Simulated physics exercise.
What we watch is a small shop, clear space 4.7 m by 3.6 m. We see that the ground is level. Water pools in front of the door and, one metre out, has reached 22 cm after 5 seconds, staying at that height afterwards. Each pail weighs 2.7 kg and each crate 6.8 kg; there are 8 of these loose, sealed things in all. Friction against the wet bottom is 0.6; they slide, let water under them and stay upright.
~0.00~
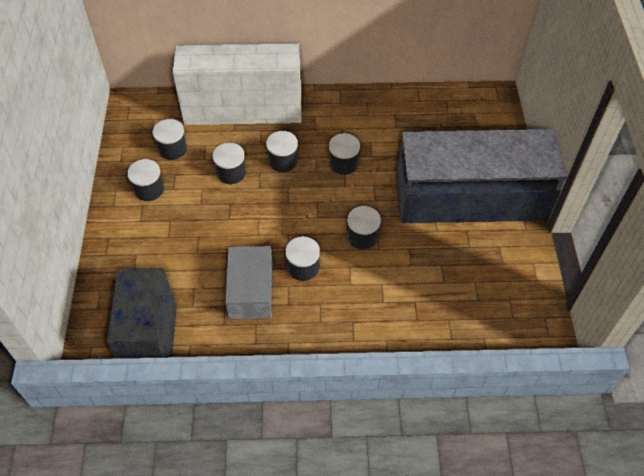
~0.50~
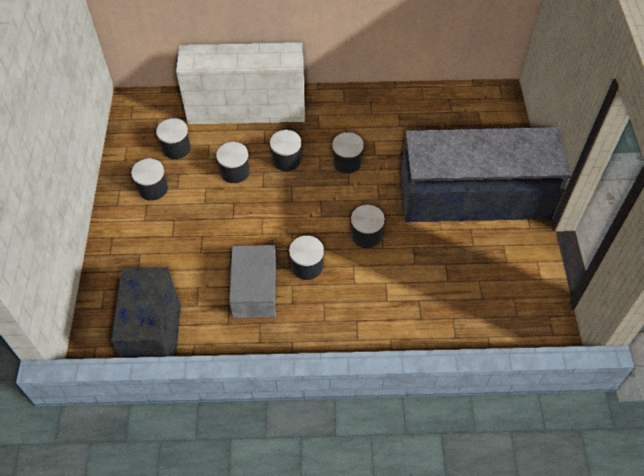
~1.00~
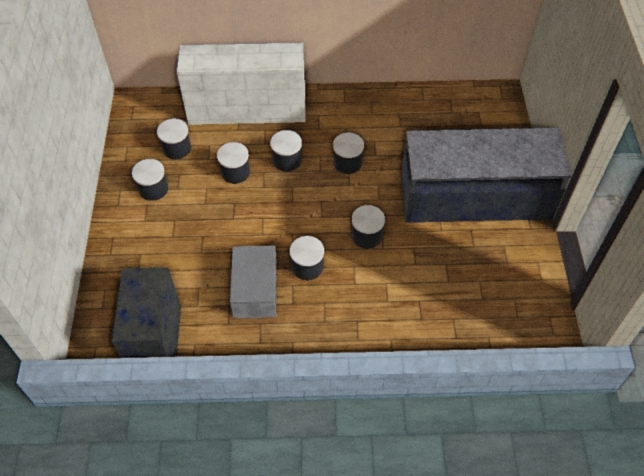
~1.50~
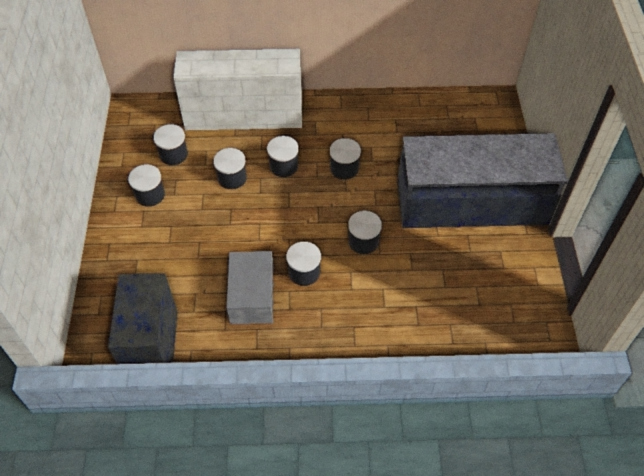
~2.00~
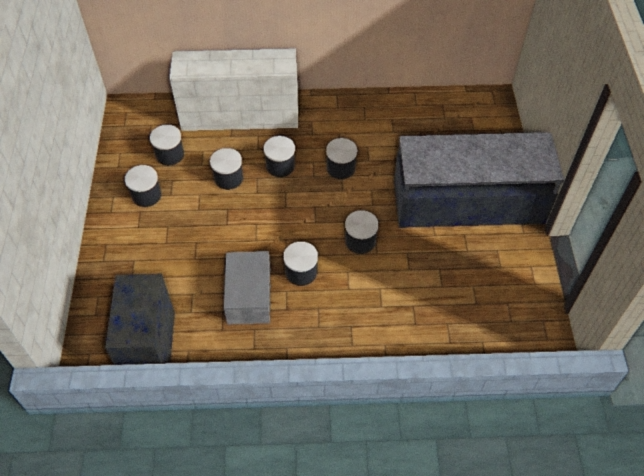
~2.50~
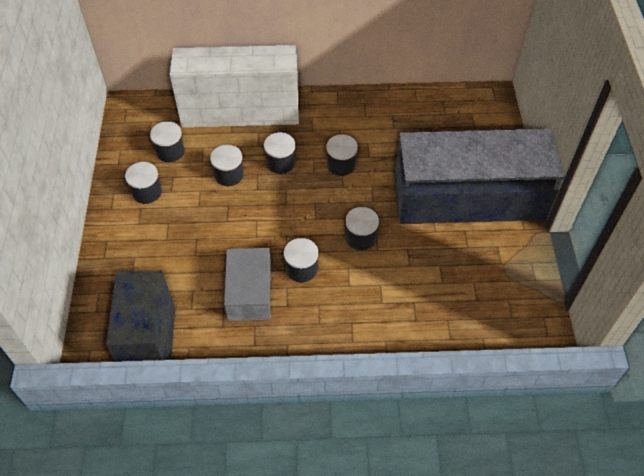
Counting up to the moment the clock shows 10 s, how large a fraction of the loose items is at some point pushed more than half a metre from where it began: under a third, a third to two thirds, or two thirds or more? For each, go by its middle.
It is a third to two thirds.
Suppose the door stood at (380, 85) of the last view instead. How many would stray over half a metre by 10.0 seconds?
In that case the number is 4.
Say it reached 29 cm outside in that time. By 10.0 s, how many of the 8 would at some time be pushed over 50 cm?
In that case the number is 4.
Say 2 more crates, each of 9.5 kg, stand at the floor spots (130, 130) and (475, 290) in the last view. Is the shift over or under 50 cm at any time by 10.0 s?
Order as asked: Not as far and farther.
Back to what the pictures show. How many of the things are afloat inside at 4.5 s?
At that time the total is 0.
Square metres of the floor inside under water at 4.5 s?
I'd put it close to 4.0 m2.
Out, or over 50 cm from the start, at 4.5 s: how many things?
The count is 0.
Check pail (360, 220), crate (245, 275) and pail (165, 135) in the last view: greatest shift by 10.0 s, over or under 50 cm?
Same order as the question: Greater, greater, smaller.
After 3.5 s 0 of 8 are over 50 cm from their spots; 0 afloat.
After 4.5 s 0 of 8 are over 50 cm from their spots; 0 afloat.
After 7.0 s 3 of 8 are over 50 cm from their spots; 1 afloat.
After 10.0 s 4 of 8 are over 50 cm from their spots, and 4 have been at some point; 6 afloat.
